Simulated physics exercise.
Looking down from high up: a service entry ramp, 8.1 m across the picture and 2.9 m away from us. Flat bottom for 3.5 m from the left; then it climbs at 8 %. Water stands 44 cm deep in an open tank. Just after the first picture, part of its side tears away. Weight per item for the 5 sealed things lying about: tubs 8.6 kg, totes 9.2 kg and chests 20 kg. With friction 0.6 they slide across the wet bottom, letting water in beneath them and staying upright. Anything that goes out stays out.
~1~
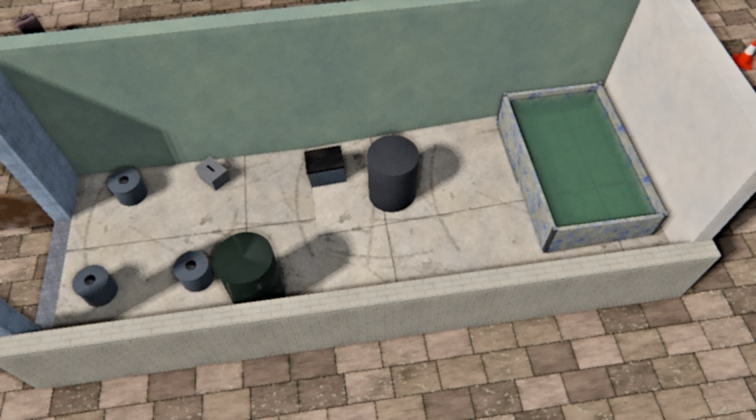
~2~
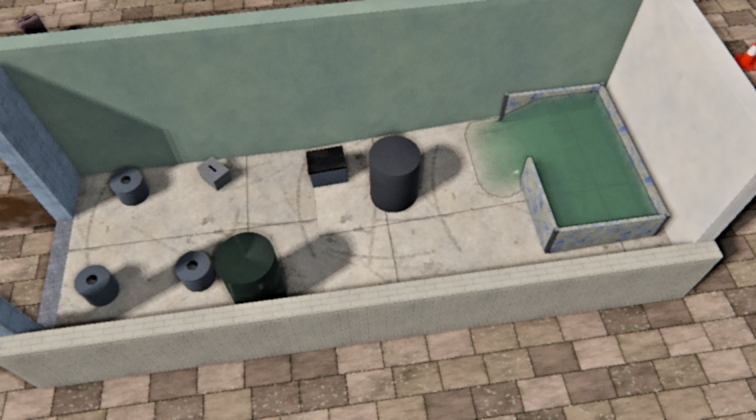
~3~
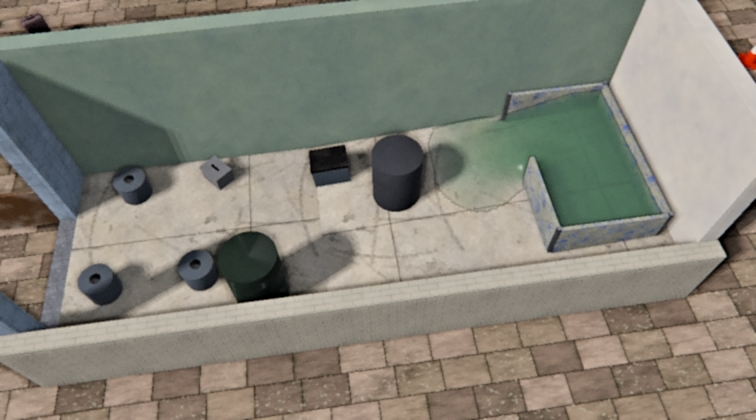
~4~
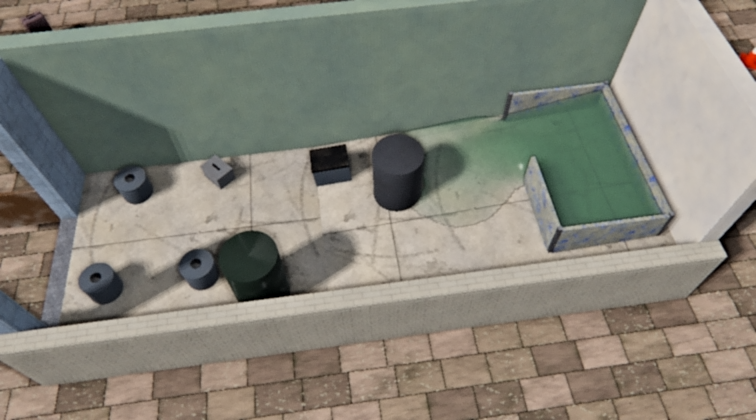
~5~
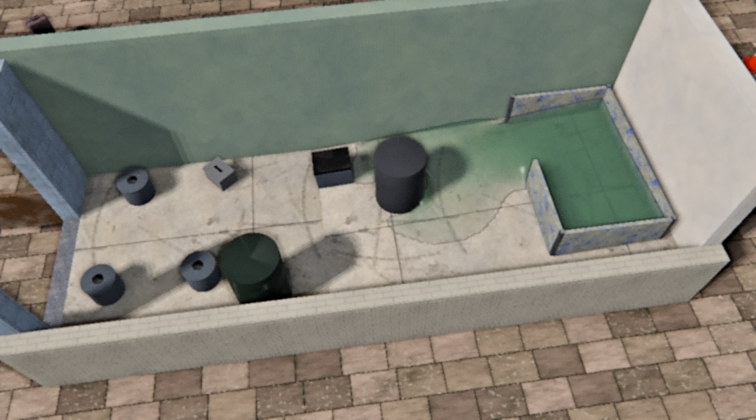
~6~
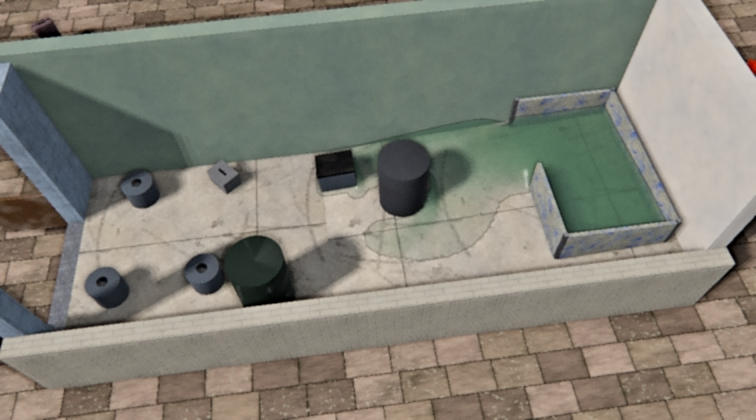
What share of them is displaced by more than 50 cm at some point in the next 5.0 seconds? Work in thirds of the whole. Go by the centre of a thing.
Probably a high fraction, two thirds and upward.
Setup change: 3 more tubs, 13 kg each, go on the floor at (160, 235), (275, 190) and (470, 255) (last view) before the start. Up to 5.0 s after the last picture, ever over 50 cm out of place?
Order as asked - goes beyond, goes beyond, stays inside.
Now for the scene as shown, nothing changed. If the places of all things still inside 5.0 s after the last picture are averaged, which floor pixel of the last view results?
Roughly at (135, 299).
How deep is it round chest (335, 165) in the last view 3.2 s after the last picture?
Depth: Near 5 cm.
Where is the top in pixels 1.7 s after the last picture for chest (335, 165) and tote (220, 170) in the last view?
Estimated pixels: (216, 227) and (107, 231).
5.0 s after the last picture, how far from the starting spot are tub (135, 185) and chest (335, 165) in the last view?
Respectively: Gone out and 300 cm.
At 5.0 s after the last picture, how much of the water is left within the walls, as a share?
Roughly 70 percent.
Then, 0.4 s after the last picture 0 of 5 are over 50 cm from their spots; 0 afloat.
Then, 1.7 s after the last picture 3 of 5 are over 50 cm from their spots; 0 afloat.
Then, 3.2 s after the last picture 4 of 5 are over 50 cm from their spots; 0 afloat.
Then, 5.0 s after the last picture 4 of 5 are over 50 cm from their spots, and 4 have been at some point; 2 afloat.
